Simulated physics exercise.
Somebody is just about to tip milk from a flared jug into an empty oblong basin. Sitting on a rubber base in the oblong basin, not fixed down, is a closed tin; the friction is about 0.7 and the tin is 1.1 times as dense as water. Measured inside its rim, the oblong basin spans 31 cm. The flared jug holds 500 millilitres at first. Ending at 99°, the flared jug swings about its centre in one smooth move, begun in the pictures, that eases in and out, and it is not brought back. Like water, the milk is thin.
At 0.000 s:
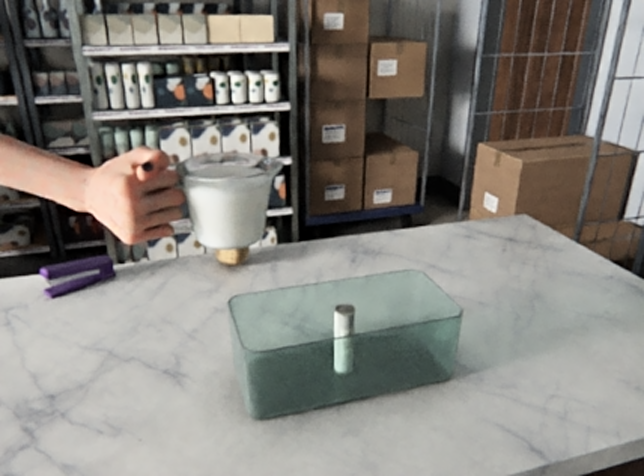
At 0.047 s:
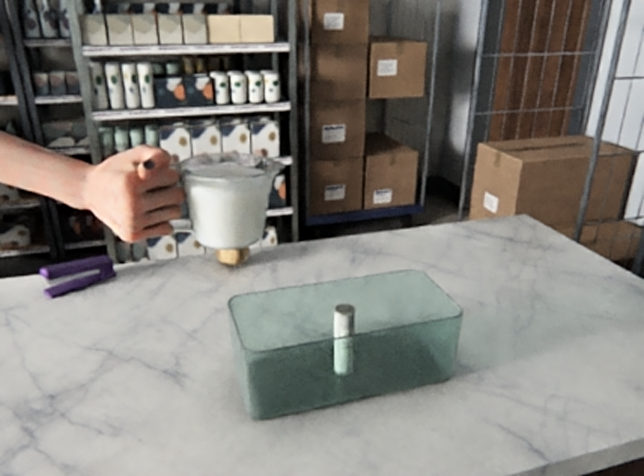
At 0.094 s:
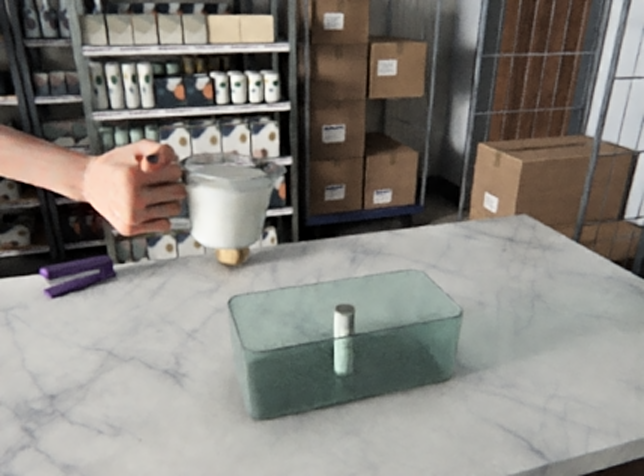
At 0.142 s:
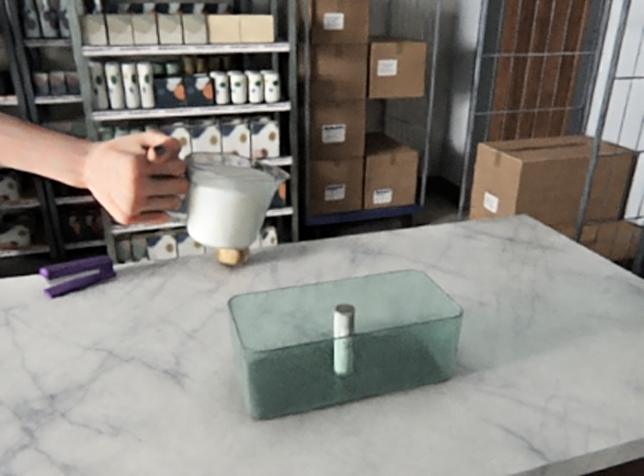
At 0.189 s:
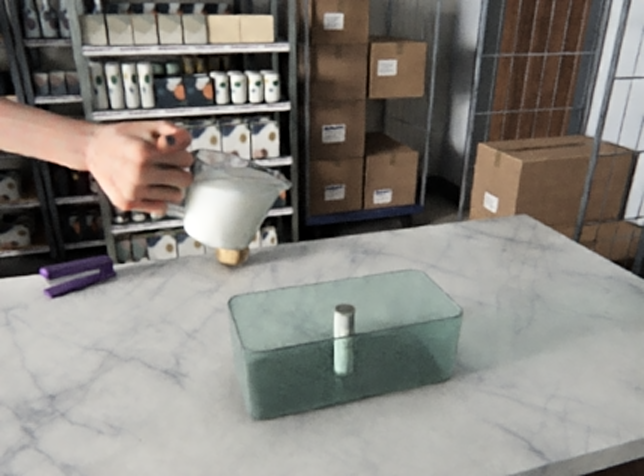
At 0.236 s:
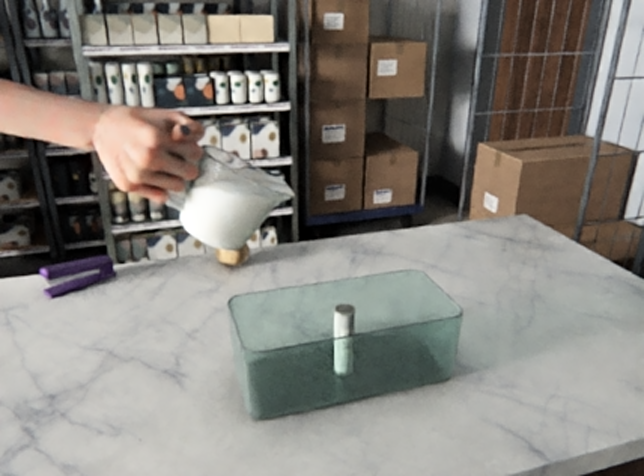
To begin with, a hand at the left holds a clear jug of white liquid almost upright above a marble counter, behind a greenish see-through rectangular container with a small cylinder standing inside. The hand then tilts the jug steadily to the right, and the liquid shifts towards its pouring edge.
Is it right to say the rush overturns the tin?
Right.
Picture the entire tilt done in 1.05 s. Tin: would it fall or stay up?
Result: Tin tipped over.
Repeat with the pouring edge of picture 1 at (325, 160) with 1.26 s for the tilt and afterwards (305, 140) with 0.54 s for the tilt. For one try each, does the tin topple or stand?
The tin stays vertical the first time and overturns the second time.
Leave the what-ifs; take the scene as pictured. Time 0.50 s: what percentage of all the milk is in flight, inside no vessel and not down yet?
Roughly 38 percent.
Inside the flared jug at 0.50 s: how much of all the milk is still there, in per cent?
Close to 42 in a hundred.
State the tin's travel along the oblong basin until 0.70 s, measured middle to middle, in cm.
The tin is about 3 cm from where it started.
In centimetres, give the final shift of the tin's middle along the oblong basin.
It finishes around 9.0 cm from where it began.
Then, 0.50 s in, the tilt is 90° and 42 per cent is still to pour; the tin stands where it began.
Then, 0.70 s in, the tilt is 99° and 7 per cent is still to pour; the tin leans 10°.
Then, 0.90 s in, the tilt is 99° and 0 per cent is still to pour; the tin lies on its side.
Then, 1.12 s in, the tilt is 99° and 0 per cent is still to pour; the tin lies on its side.
Finally, the tin lies on its side.
